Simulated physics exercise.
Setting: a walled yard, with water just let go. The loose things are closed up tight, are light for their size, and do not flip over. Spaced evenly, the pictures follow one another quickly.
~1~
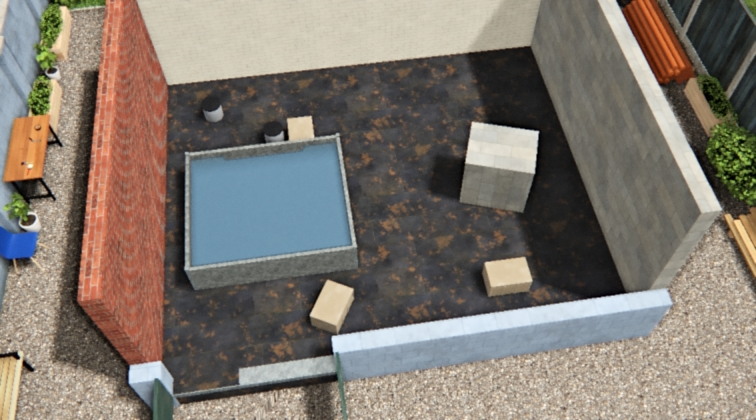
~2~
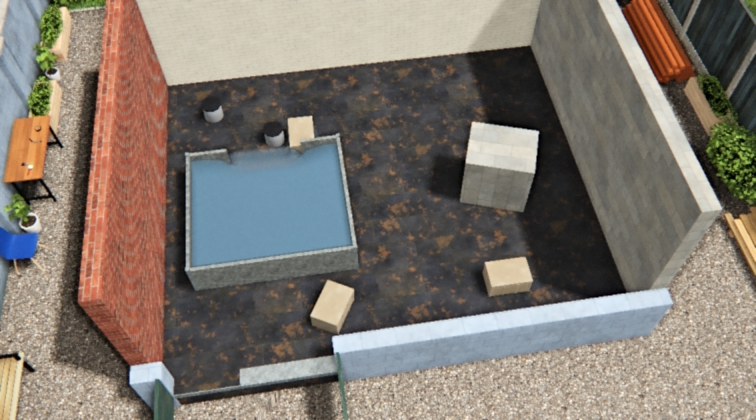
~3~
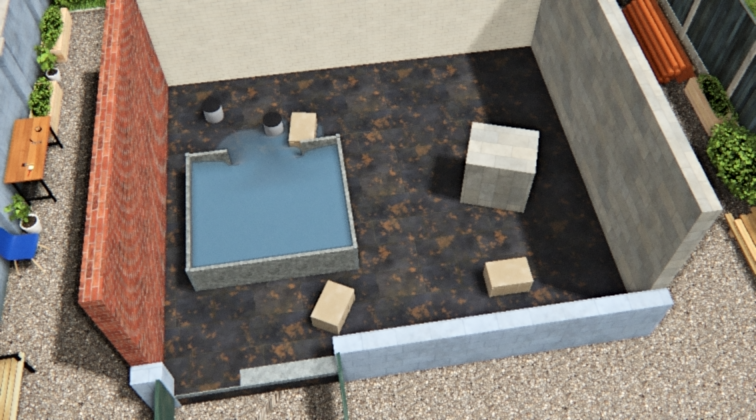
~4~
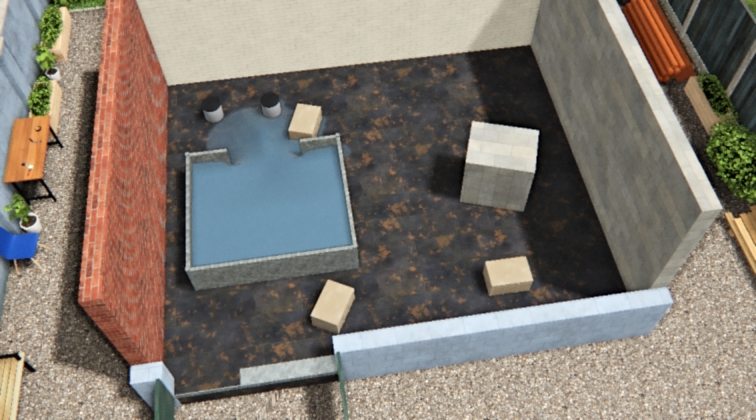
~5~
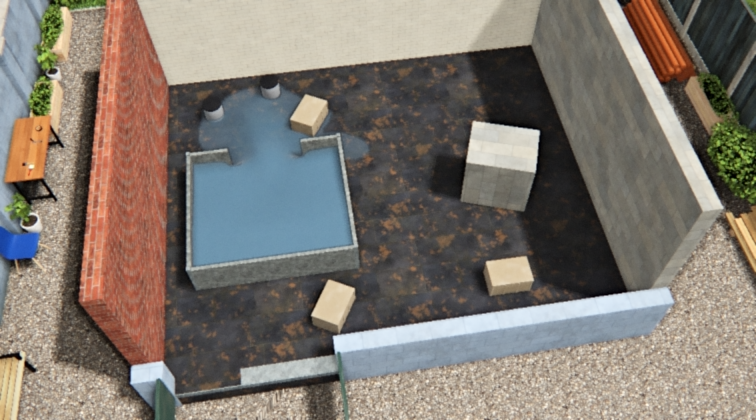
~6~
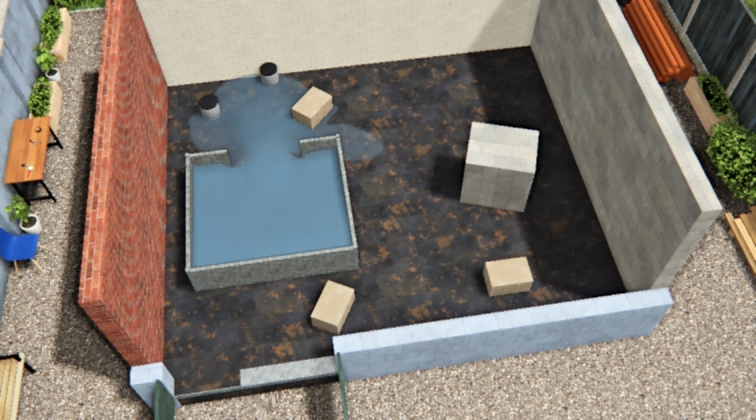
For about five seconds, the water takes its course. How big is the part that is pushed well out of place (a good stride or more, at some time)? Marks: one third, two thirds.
Portion: One third through two thirds.
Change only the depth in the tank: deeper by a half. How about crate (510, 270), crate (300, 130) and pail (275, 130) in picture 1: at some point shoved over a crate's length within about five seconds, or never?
Respectively, never gets that far, gets that far, gets that far.
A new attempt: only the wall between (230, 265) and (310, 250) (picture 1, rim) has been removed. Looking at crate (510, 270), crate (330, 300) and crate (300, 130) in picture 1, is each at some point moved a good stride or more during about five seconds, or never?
First stays short of it, second covers that distance, third stays short of it.
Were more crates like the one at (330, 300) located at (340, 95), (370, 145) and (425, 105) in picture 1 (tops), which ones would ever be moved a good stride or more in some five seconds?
Twin one: Slides well clear; twin two: Barely shifts; twin three: Slides well clear.
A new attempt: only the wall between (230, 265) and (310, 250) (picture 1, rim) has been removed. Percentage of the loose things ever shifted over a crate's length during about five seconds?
I'd say near 20 %.
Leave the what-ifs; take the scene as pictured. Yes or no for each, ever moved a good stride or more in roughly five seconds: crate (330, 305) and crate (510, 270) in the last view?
The first: Doesn't reach it. The second: Doesn't reach it.
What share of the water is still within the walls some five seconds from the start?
I'd estimate some 98 percent of the water stays.
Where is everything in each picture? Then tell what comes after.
A pail at (273, 128) rests on the ground; a crate at (301, 131) rests on the ground; 0 of 5 have shifted, in the first picture.
A pail at (273, 129), on the bottom; a crate at (301, 131) rests on the ground; 0 of 5 have shifted, in the second picture.
A pail at (272, 119), on the bottom, close to its start; a crate at (302, 127) rests on the ground, close to its start; 2 of 5 have shifted, in the third picture.
A pail at (270, 100), on the bottom, a stride from its start; a crate at (305, 119), on the bottom, close to its start; 2 of 5 have shifted, in the fourth picture.
A pail at (269, 81) rests on the ground, a stride from its start; a crate at (309, 110) rests on the ground, a stride from its start; 2 of 5 have shifted, in the fifth picture.
A pail at (268, 68) rests on the ground, a stride from its start; a crate at (312, 102), on the bottom, a stride from its start; 3 of 5 have shifted, in the sixth picture.
A moment on, 3 of 5 are well off their spots; 1 afloat.
Next, 3 of 5 are well off their spots; 2 afloat.
Later, 3 of 5 are well off their spots; 2 afloat.
In the end, 3 of 5 are well off their spots, and 3 have been at some point; 2 afloat.
